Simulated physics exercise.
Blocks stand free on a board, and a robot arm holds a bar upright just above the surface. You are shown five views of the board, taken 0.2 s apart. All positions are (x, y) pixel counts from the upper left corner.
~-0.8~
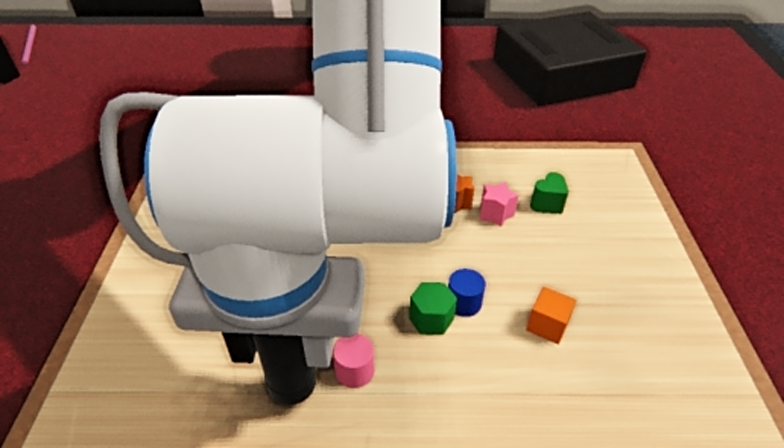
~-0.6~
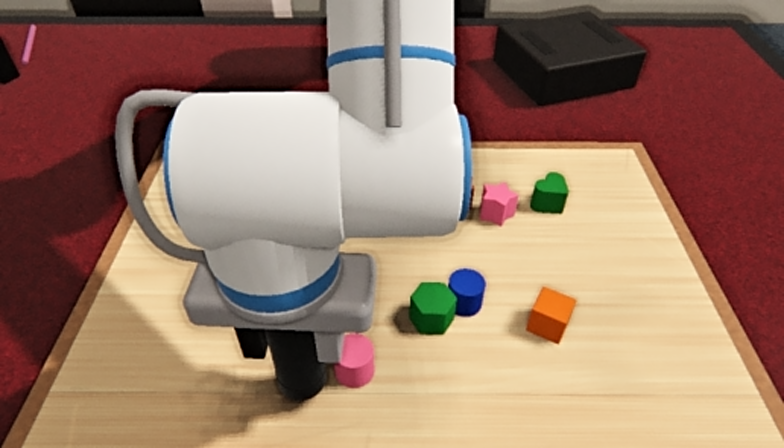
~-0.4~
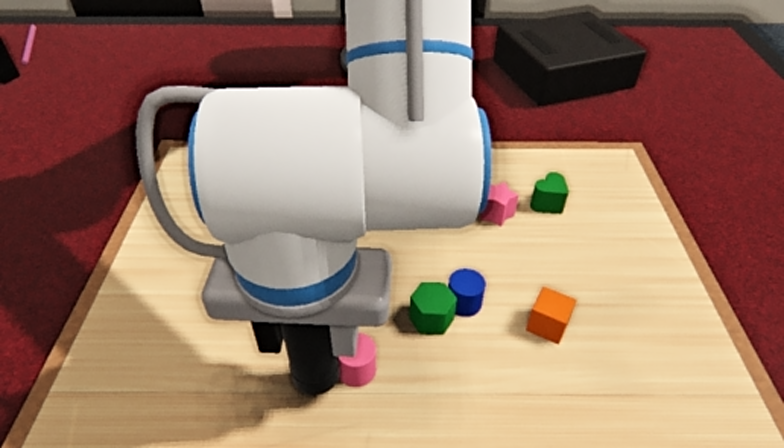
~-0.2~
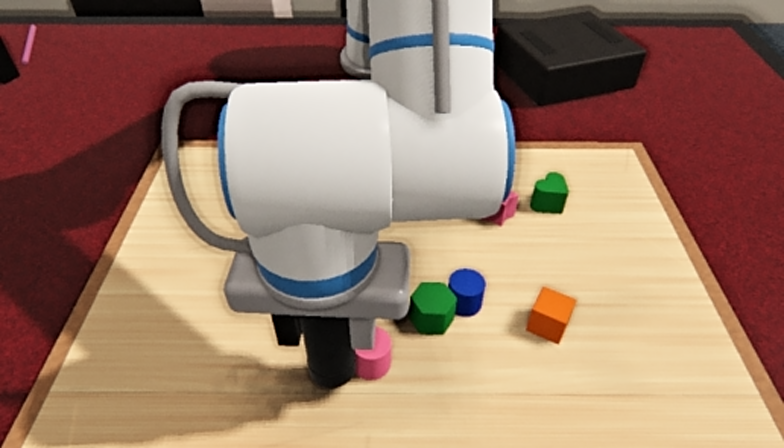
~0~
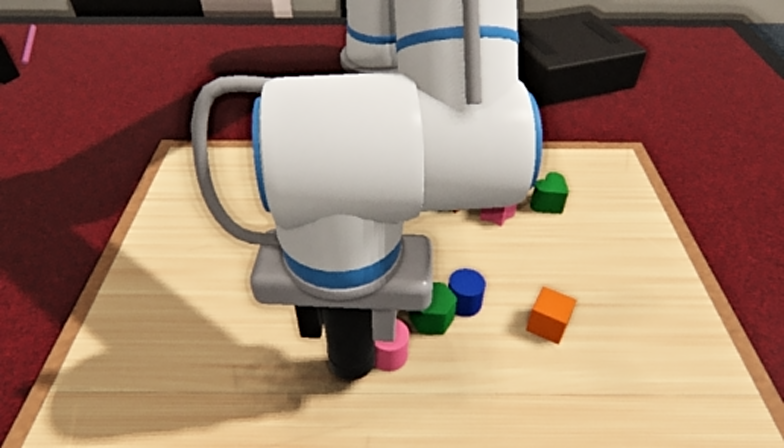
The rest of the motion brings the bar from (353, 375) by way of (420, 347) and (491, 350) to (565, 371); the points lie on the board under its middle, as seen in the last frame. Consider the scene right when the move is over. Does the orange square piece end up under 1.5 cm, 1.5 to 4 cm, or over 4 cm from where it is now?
If I had to pick, the orange square piece travels less than 1.5 cm here.
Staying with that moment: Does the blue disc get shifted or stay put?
At the end of the path, it will have moved.
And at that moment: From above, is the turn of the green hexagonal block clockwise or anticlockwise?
Looking down on the board, it turns counter-clockwise.
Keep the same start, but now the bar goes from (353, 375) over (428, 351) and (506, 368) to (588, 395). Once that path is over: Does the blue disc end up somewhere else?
In short: Yes.
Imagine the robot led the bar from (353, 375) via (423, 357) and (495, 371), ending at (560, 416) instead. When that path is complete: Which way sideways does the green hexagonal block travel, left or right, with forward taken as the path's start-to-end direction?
It moves off to the left.
The first path, step by step. One third of the way, bar (421, 333); pink disc (460, 313); green hexagonal block (456, 282), turned 65° anticlockwise; blue disc (483, 262).
Two thirds of the way, bar (495, 337); pink disc (520, 304); green hexagonal block (456, 281), turned 65° anticlockwise; blue disc (483, 262); orange square piece (560, 304).
At the end, bar (571, 358); pink disc (529, 304); green hexagonal block (456, 281), turned 65° anticlockwise; blue disc (483, 262); orange square piece (567, 305), turned 15° anticlockwise.
